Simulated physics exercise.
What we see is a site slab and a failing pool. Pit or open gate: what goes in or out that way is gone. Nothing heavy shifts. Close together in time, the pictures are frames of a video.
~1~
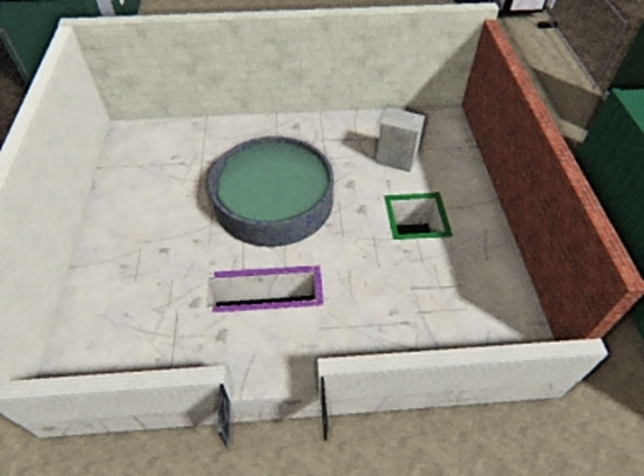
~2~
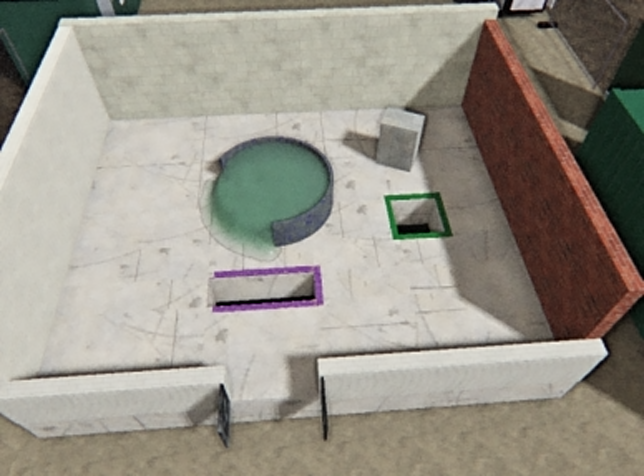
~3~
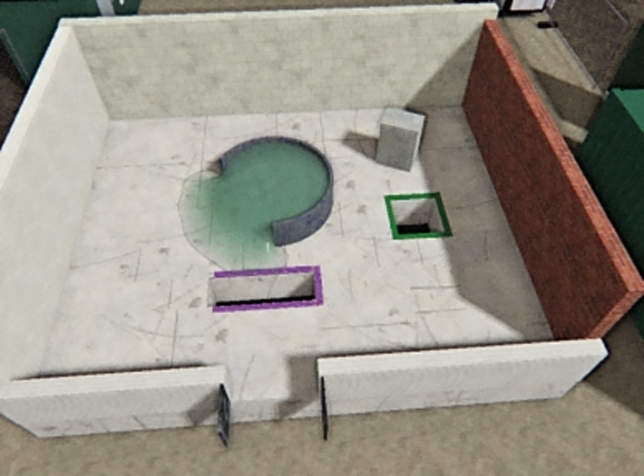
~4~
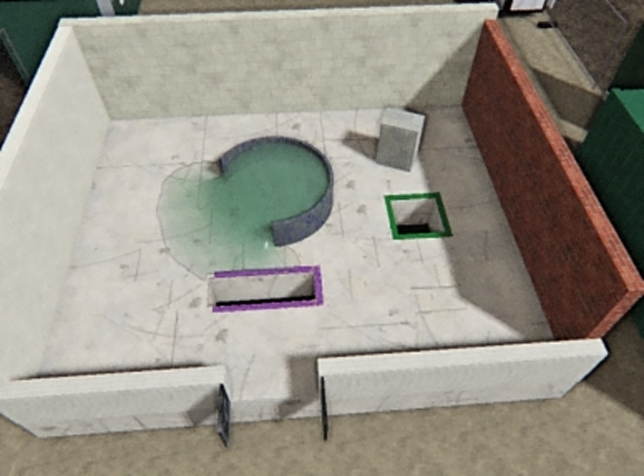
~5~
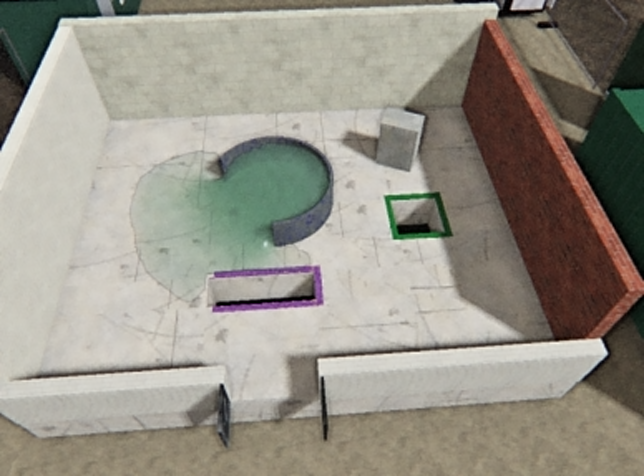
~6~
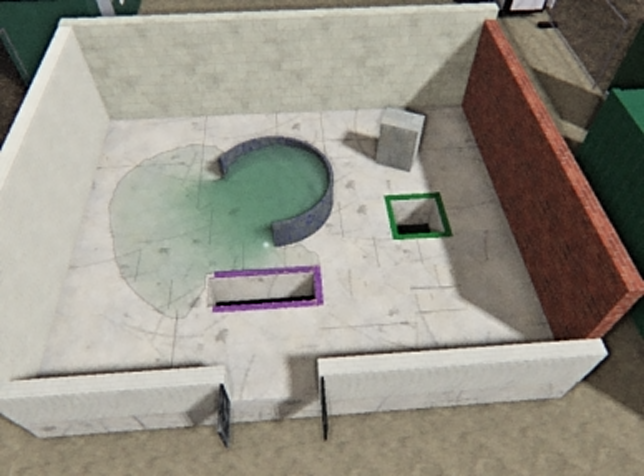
A pale walled site slab, open at a gap in its front wall, is seen from high above by a still camera. A round dark-grey pool of green water stands near a grey block, a purple-edged pit in front, a green-edged pit to the right, and a red-brown brick wall on the right side. The pool's front-left wall gives way, and green water spreads leftward and forward across the floor, thinning at its edge.
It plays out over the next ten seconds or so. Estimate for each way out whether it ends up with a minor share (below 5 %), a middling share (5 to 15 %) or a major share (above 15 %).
In the end the gate takes in a trifling amount - short of five per cent. The purple pit takes in a considerable amount - past fifteen per cent. The green pit takes in a trifling amount - short of five per cent.
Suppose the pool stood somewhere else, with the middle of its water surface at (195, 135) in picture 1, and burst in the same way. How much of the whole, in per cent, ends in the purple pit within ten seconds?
The purple pit ends up with 25 per cent.
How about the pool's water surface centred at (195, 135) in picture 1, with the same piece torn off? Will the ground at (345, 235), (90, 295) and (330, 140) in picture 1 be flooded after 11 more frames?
Unflooded - soaked - unflooded.
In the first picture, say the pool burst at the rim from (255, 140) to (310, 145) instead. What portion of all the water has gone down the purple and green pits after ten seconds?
Estimates in per cent: Purple 2, green 10.
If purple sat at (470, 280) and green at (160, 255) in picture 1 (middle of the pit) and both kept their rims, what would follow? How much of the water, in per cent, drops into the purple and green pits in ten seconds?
Percentages by pit: Purple at 2, green at 45.
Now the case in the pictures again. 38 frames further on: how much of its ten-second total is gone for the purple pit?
Roughly 75 %.
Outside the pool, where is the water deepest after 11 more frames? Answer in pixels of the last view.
Roughly (36, 388).
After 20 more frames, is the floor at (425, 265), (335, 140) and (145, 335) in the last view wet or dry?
Listed points: Unwetted / unwetted / inundated.
A moment on, water covers 30 % of the floor; the gate 0 %, the purple pit 10 %, the green pit 0 %.
Next, water covers 30 % of the floor; the gate 0 %, the purple pit 14 %, the green pit 0 %.
Then, water covers 35 % of the floor; the gate 0 %, the purple pit 18 %, the green pit 0 %.
Later, water covers 65 % of the floor; the gate 1 %, the purple pit 25 %, the green pit 0 %.
In the end, water covers 80 % of the floor; the gate 3 %, the purple pit 33 %, the green pit 1 %.
